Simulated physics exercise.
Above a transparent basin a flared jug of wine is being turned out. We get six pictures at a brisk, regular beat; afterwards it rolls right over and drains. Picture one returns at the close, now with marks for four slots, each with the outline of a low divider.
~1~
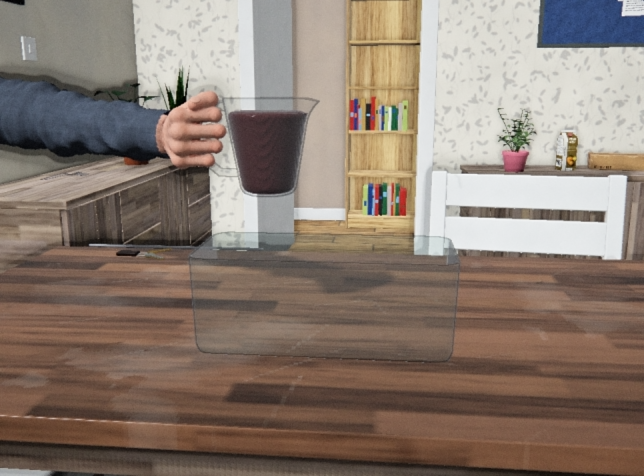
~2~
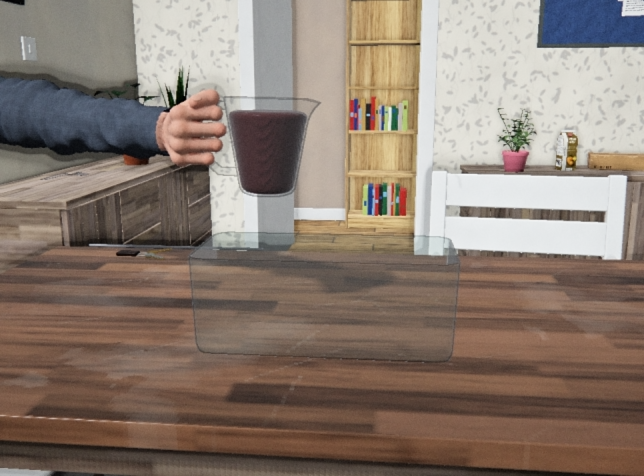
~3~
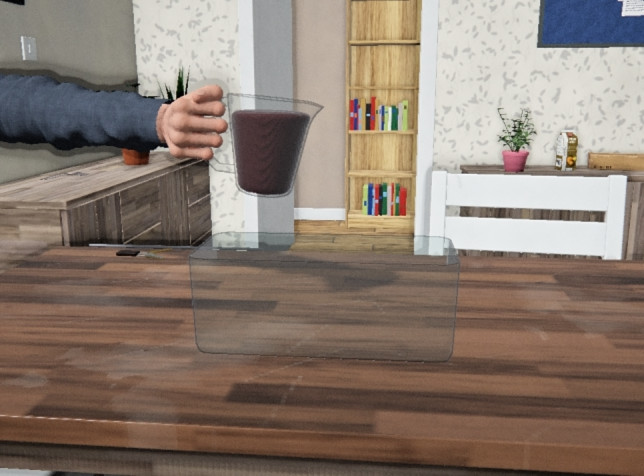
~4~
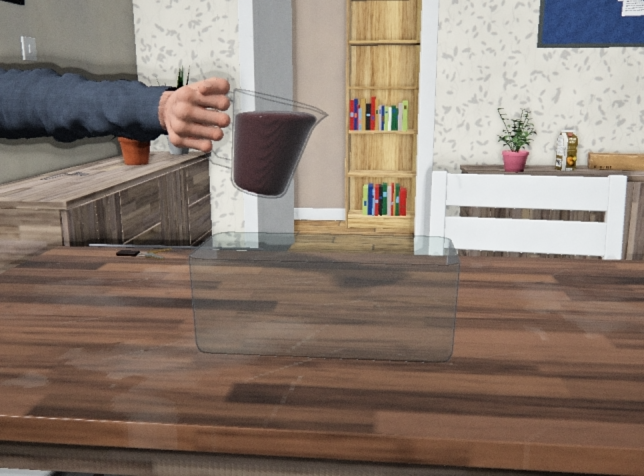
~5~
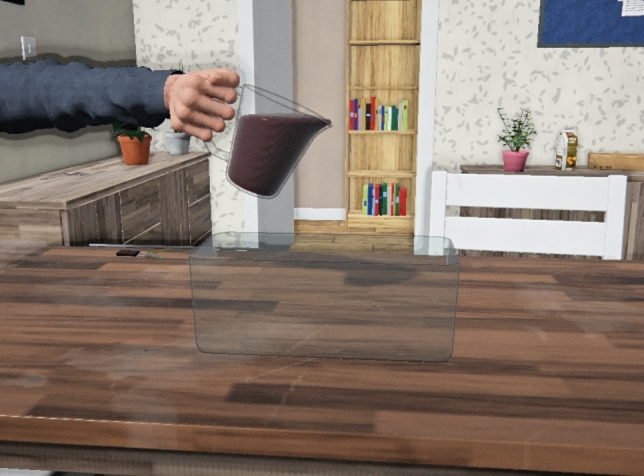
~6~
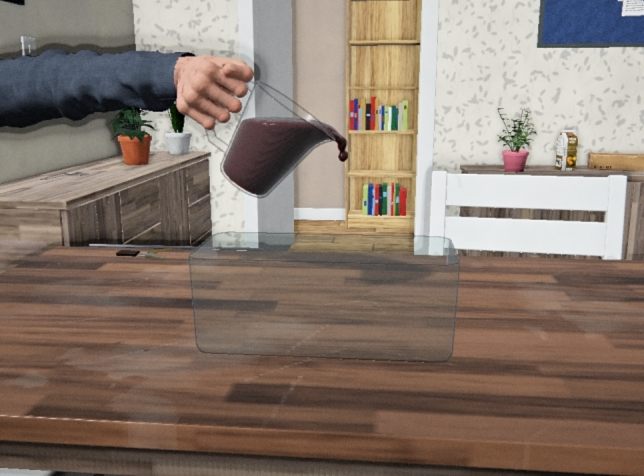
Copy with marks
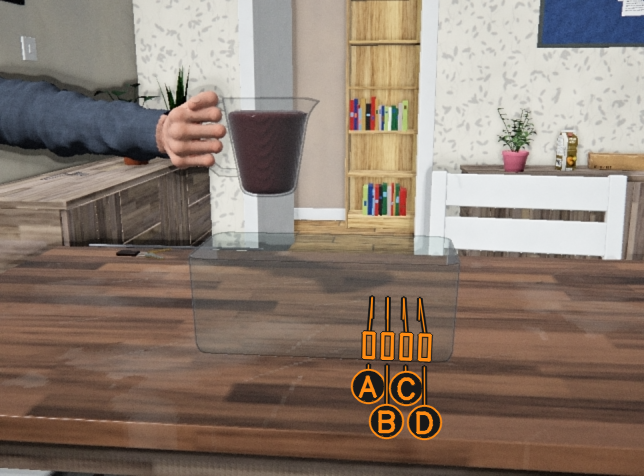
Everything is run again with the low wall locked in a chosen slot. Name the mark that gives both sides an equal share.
The answer is place A.
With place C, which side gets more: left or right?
The left side.
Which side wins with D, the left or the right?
The left side.
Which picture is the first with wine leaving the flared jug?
In picture 6.
On the marked copy, A at (368, 364); B at (387, 365); C at (405, 366); D at (424, 366).
With A, about 44 % ends left of the wall and 56 % right of it.
With B, about 71 % ends left of the wall and 27 % right of it.
With C, about 91 % ends left of the wall and 7 % right of it.
With D, about 87 % ends left of the wall and 12 % right of it.
